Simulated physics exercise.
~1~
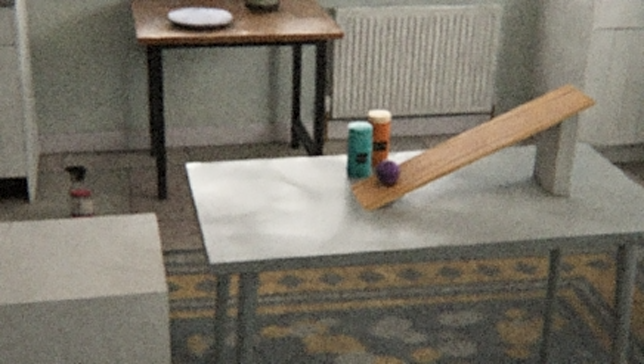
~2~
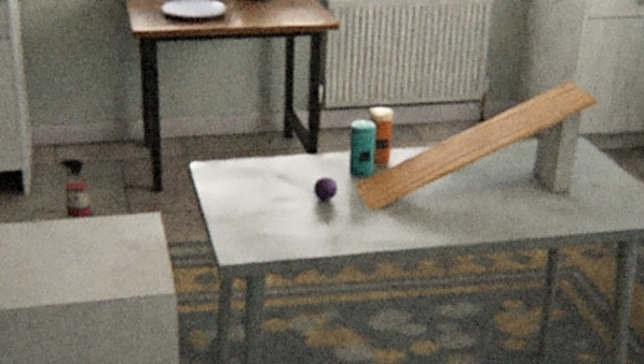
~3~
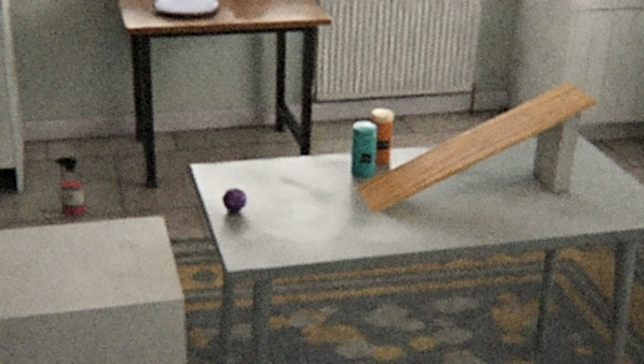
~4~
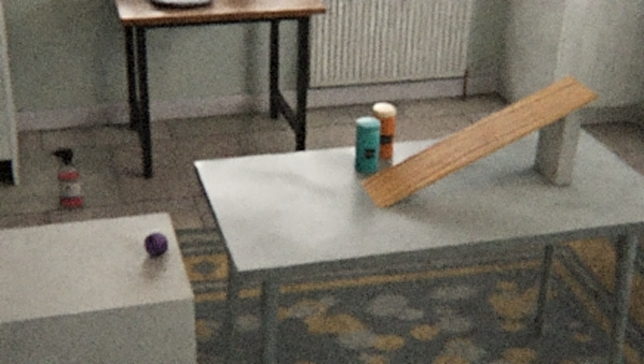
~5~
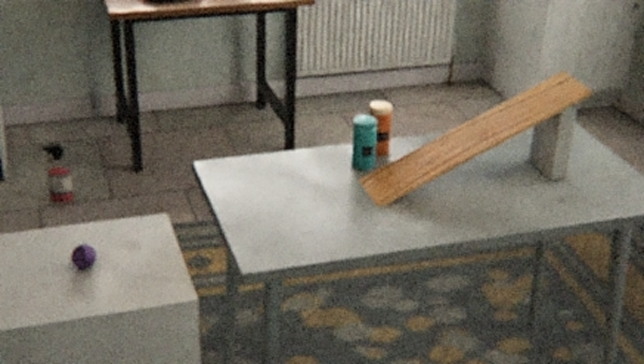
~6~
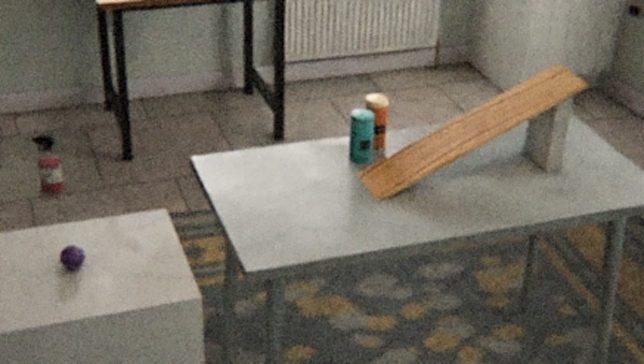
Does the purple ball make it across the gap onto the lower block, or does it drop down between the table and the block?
It makes it across, landing on the lower block beyond the gap and staying on top of it.
A wooden ramp slopes down to the left on a pale table in a room with a radiator and a patterned rug, seen from slightly above as the view drifts gently sideways. A purple ball sits at the ramp's foot, with a turquoise jar and an orange jar standing close behind. The ball rolls left across the tabletop, passing clear of both jars, and nears the edge. It crosses the gap and comes down on a lower, pale block at the left. There it travels a little farther left and slows, still on the block, while both jars remain standing.
